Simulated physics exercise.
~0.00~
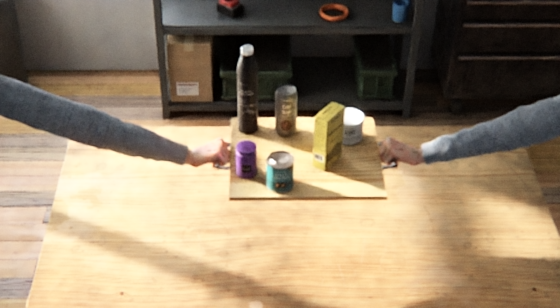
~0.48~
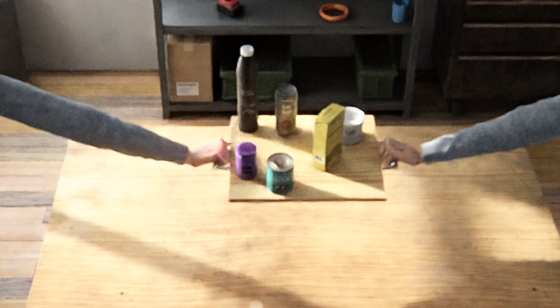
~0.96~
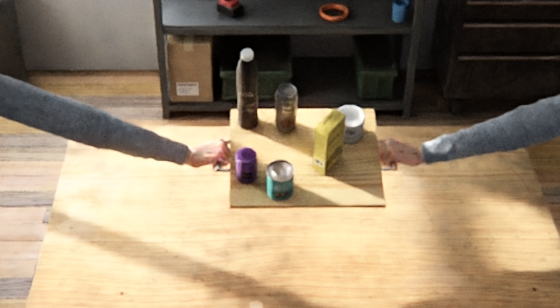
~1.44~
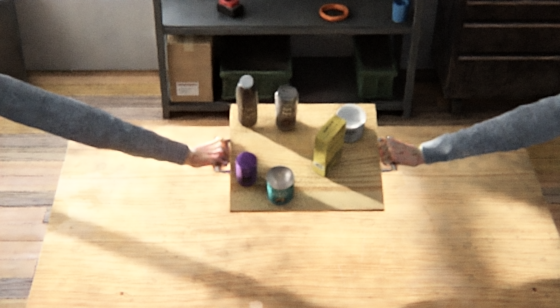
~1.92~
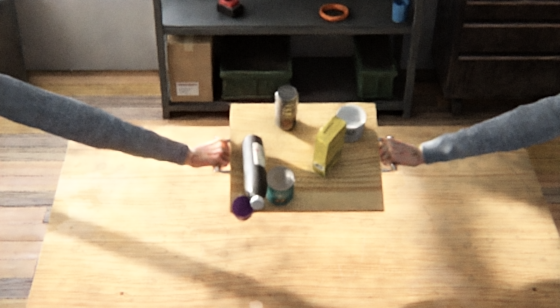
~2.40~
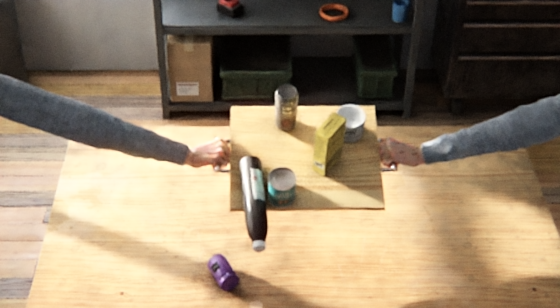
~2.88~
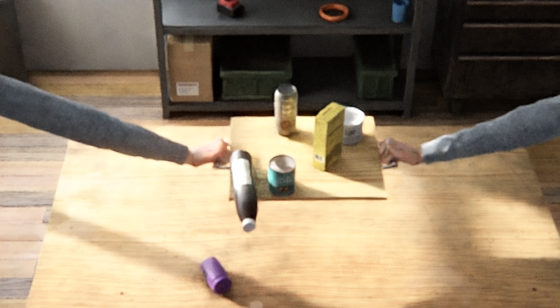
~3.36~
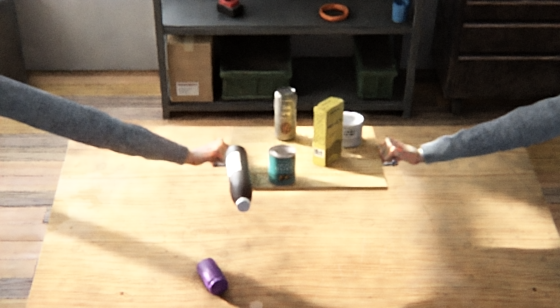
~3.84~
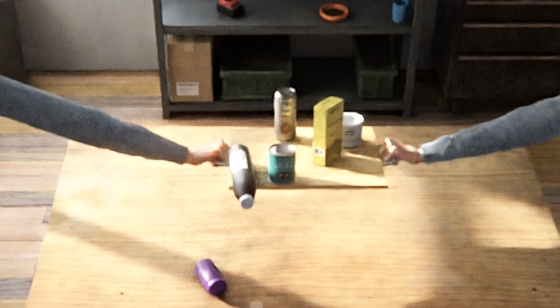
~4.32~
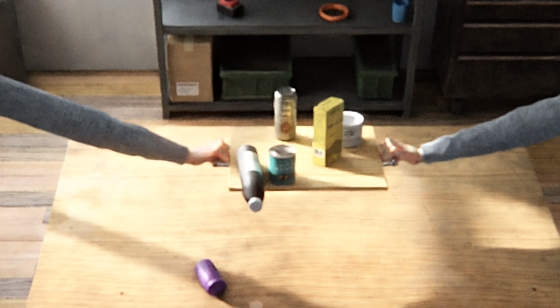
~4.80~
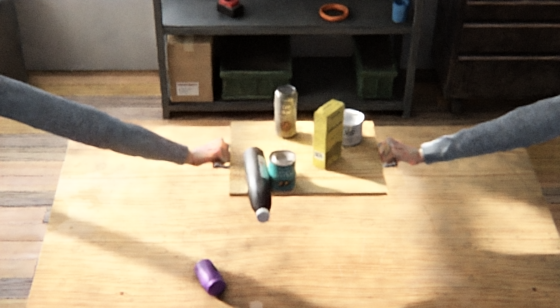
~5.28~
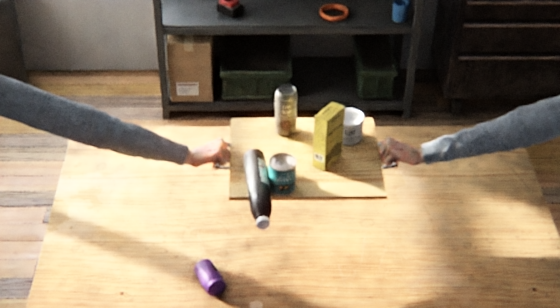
On a wooden table, two hands tilt a tray, toppling a black bottle and purple jar off.
